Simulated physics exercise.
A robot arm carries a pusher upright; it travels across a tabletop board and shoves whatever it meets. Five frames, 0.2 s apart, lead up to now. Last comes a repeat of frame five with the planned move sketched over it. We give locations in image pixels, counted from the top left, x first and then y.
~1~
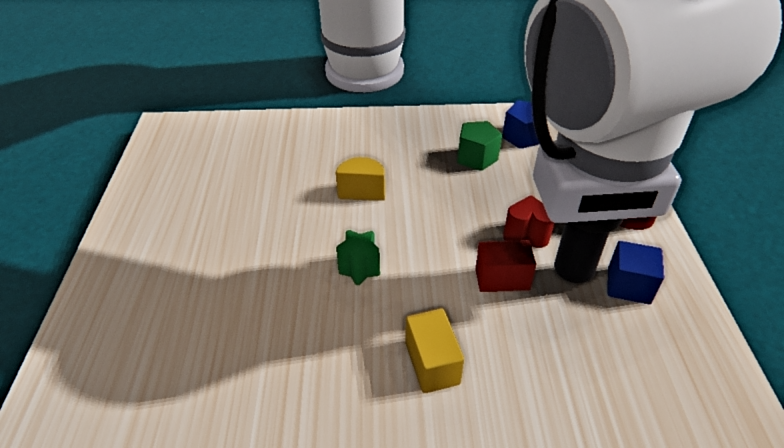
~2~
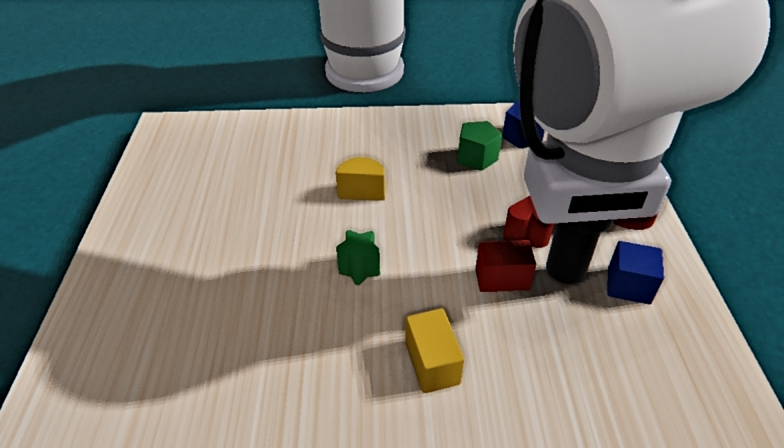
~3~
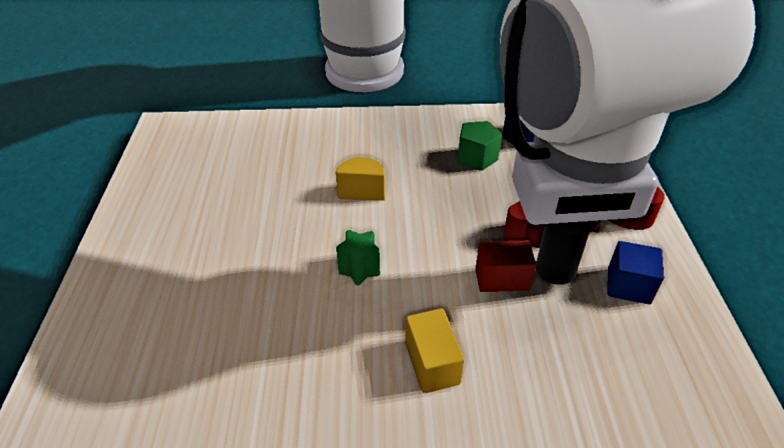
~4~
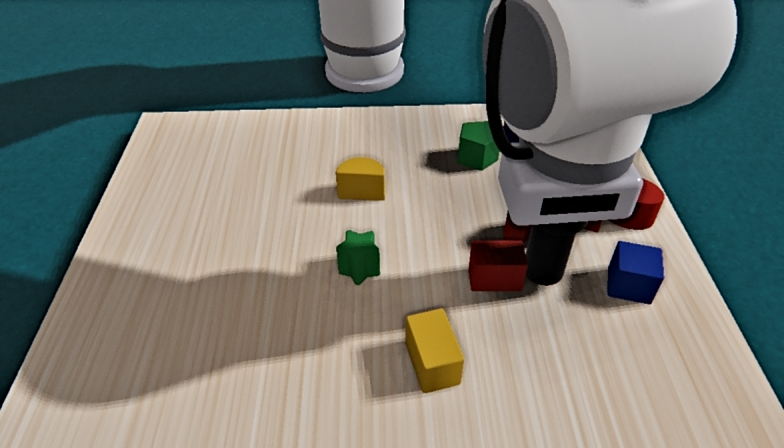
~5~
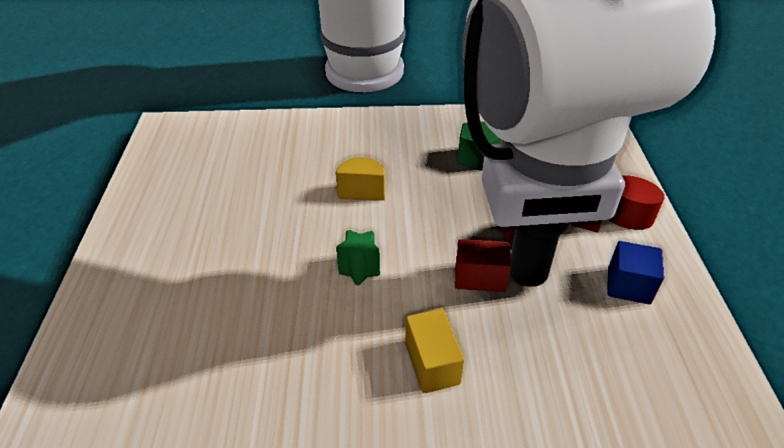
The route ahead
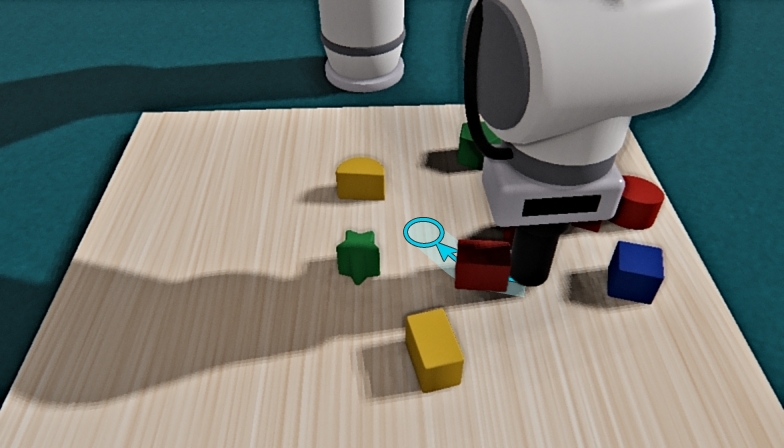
At first, a robot arm holds its dark pusher between a red block and a blue cube on a wooden board scattered with colored blocks. The arm slides left across the gap until it meets the red block, then pushes it a short way left, toward the still green star-shaped block.
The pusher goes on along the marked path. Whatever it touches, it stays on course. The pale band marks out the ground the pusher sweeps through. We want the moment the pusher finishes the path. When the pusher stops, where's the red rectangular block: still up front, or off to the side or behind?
It is no longer ahead.
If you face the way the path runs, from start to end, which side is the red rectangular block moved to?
The left-hand side.
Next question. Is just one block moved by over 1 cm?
In short: Yes.
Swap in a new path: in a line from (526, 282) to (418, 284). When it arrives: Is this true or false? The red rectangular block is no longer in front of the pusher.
That statement is not accurate.
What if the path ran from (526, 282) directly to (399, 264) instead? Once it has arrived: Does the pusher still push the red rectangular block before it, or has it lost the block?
Prediction: Still leading.
Path on the board, from (526, 282) via (484, 274) and (450, 255), ending at (424, 232).
What follows on the original path. One third of the way, pusher (485, 264); red rectangular block (440, 247).
Two thirds of the way, pusher (451, 244); red rectangular block (411, 242), turned 35° anticlockwise.
At the end, pusher (424, 222); red rectangular block (409, 242), turned 40° anticlockwise; red heart in place.
